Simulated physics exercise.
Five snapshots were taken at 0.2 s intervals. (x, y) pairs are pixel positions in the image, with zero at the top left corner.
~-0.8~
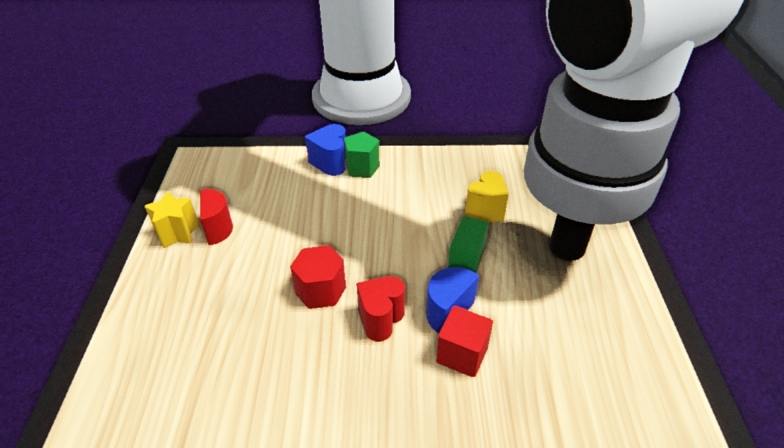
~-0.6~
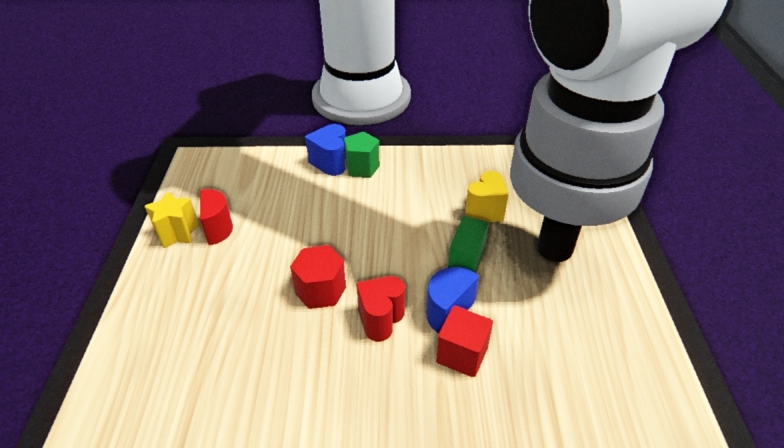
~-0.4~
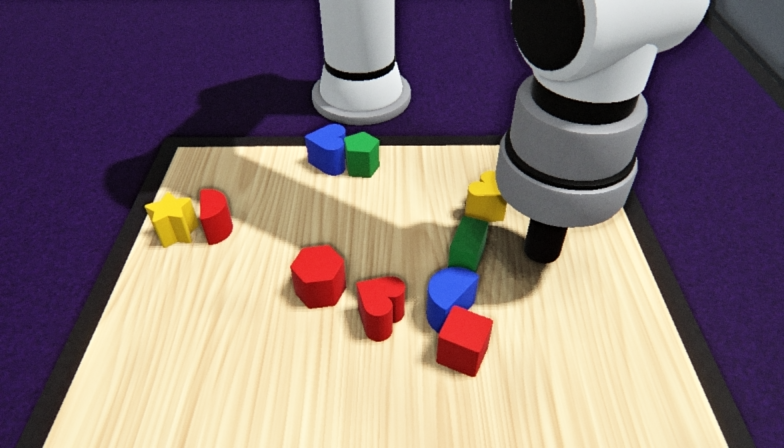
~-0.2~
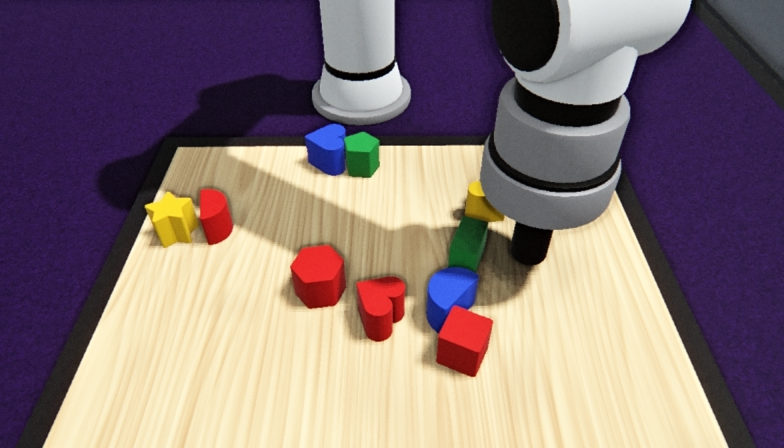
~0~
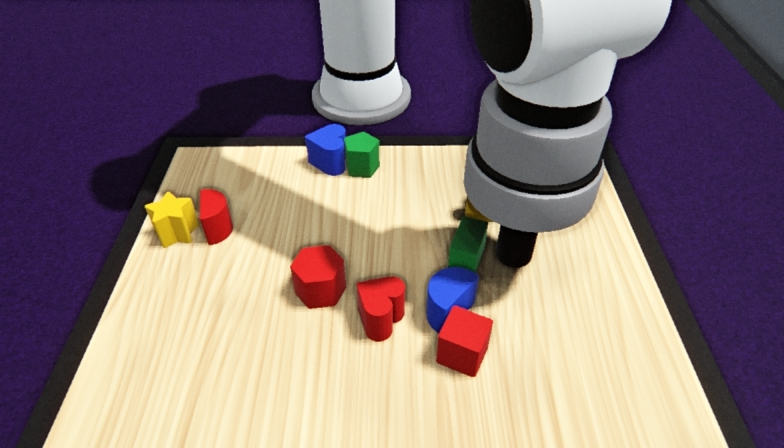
Robot arm with a dark post gliding left toward a green oblong block, while the coloured blocks on the wooden board stay still.
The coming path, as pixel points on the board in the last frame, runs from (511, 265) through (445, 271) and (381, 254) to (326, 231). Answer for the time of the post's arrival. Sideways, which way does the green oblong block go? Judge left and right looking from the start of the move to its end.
The shift goes right.
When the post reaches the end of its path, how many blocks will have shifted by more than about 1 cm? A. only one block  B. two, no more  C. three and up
(A)
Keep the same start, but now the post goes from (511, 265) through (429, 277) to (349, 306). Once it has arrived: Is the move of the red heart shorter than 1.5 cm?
Short answer: Yes.
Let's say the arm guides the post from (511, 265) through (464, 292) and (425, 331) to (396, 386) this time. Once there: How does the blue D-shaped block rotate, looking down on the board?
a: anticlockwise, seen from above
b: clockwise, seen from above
I choose b.
The first path, step by step. One third of the way, post at (444, 262); green oblong block at (418, 230), turned 30° clockwise.
Two thirds of the way, post at (380, 245); green oblong block at (358, 212), turned 40° clockwise.
At the end, post at (325, 222); blue D-shaped block unmoved; green oblong block at (304, 189), turned 40° clockwise.
